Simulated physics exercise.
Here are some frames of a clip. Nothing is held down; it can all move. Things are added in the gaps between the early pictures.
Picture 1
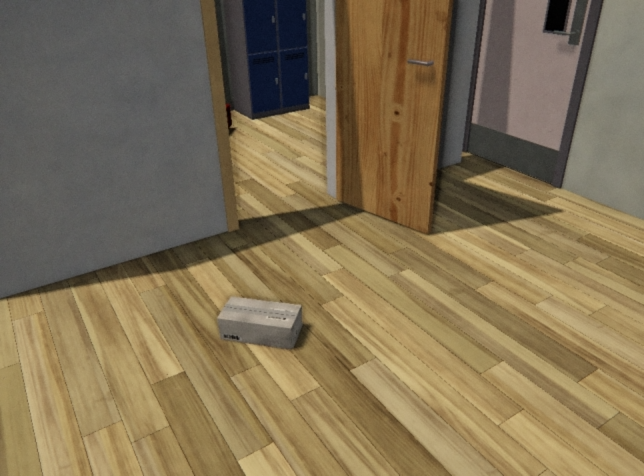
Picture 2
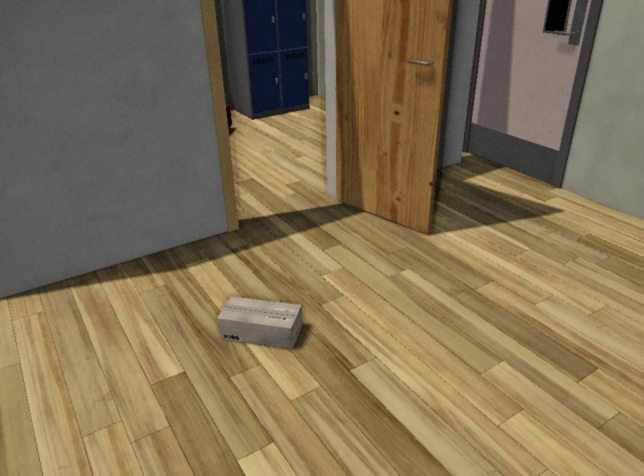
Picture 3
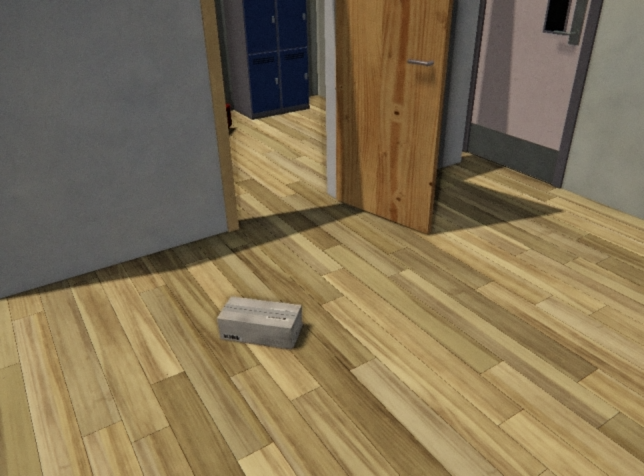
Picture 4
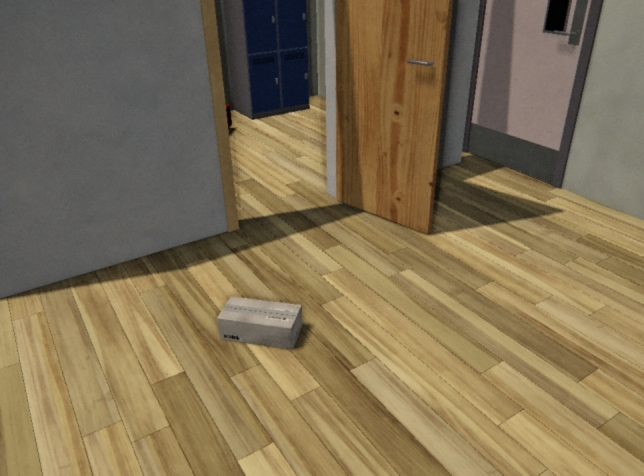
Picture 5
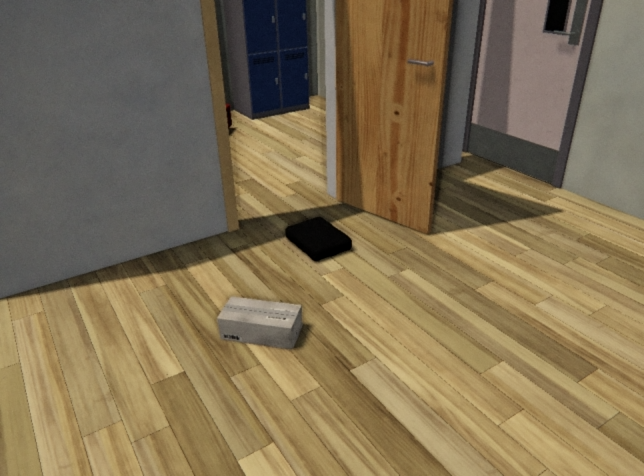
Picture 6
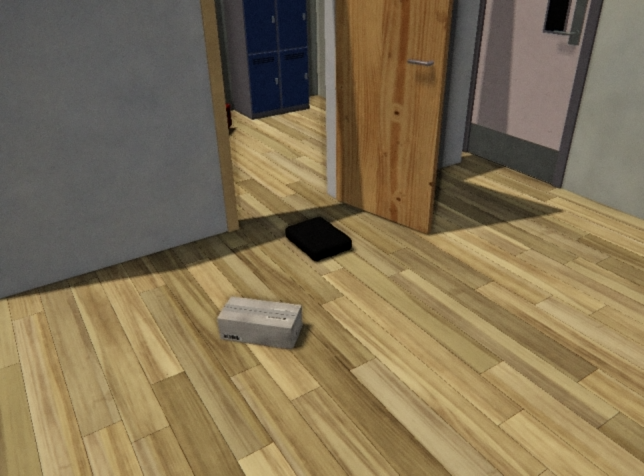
Black cushion appearing suddenly on the wooden floor behind a pale parcel, near a wide-open door, with everything else staying still.
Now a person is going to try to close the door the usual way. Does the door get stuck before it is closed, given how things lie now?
Yes, the door will probably have its swing cut off.
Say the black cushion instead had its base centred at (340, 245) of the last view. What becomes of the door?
Next, the door gets stuck partway.
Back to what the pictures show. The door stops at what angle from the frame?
Around 20 degrees.
Then, 0.70 s later than the last frame, open by 80°.
Then, 1.20 s later than the last frame, open by 51°; black cushion moved a little near (294, 236).
Then, 1.40 s later than the last frame, open by 40°; black cushion moved about its own width near (276, 233).
Then, 1.60 s later than the last frame, open by 28°; black cushion moved about its own width near (260, 230).
When it is over, open by 21°; moved from the start, black cushion; white parcel as before. End places, in pixels of the last picture, black cushion near (250, 230).
